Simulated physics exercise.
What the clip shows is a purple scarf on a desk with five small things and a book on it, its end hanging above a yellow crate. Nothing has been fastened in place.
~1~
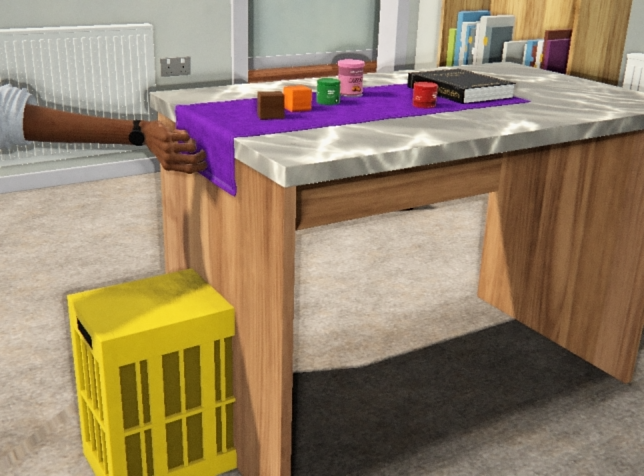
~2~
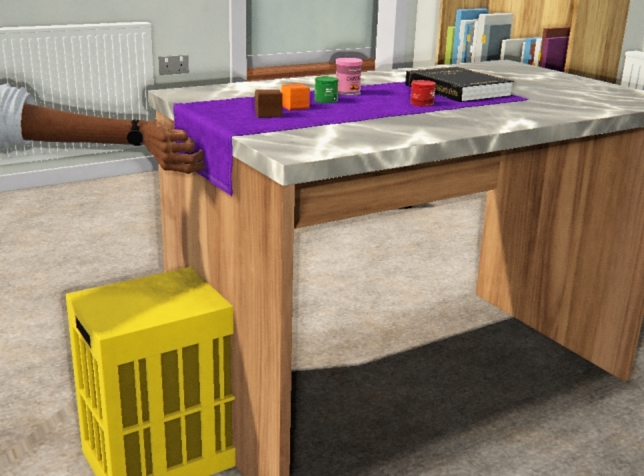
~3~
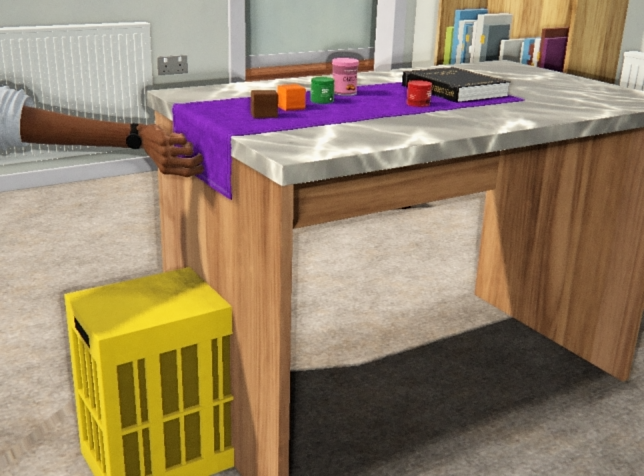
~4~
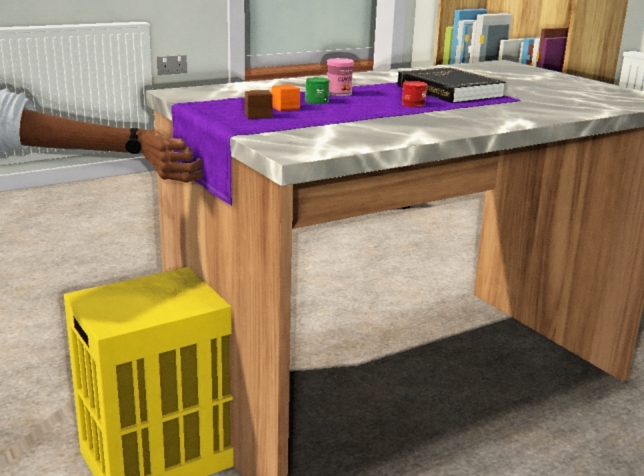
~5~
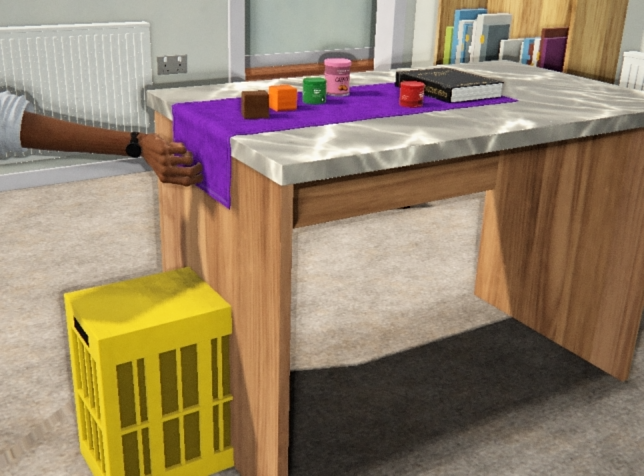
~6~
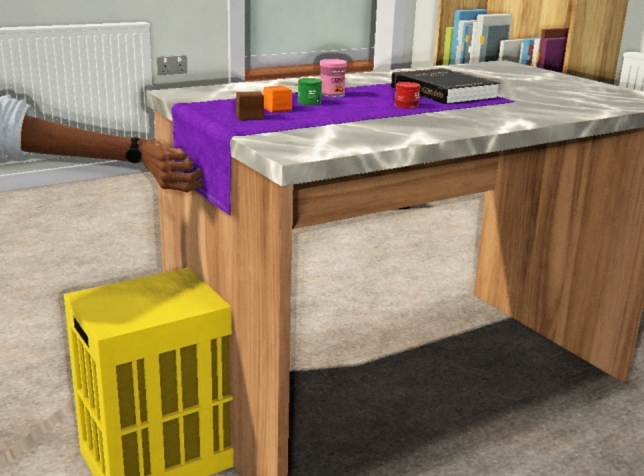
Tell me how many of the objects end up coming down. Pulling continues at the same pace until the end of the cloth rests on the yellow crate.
Tally: Two.
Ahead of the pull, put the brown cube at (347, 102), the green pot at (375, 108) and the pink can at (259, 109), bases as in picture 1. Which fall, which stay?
The brown cube ends up still aboard; the green pot ends up still aboard; the pink can ends up knocked off.
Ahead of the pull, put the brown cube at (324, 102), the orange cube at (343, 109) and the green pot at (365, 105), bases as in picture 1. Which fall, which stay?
In the end the brown cube is still on top, the orange cube is still on top, and the green pot is still on top.
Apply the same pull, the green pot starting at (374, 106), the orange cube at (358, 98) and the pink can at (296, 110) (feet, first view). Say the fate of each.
Record - green pot retained; orange cube retained; pink can lost.
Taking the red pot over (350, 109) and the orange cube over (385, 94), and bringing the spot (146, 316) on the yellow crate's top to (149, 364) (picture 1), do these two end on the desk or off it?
The red pot ends up off the top and the orange cube ends up still on top.
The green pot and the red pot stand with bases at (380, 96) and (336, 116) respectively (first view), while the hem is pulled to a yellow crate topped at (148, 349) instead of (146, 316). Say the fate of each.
Outcome: Green pot keeps its perch; red pot is gone.
A little later, hem near (200, 227); all still up.
Next, hem on the crate; brown cube and orange cube gone.
When it is over, hem on the crate; brown cube and orange cube gone. Over the edge go two.
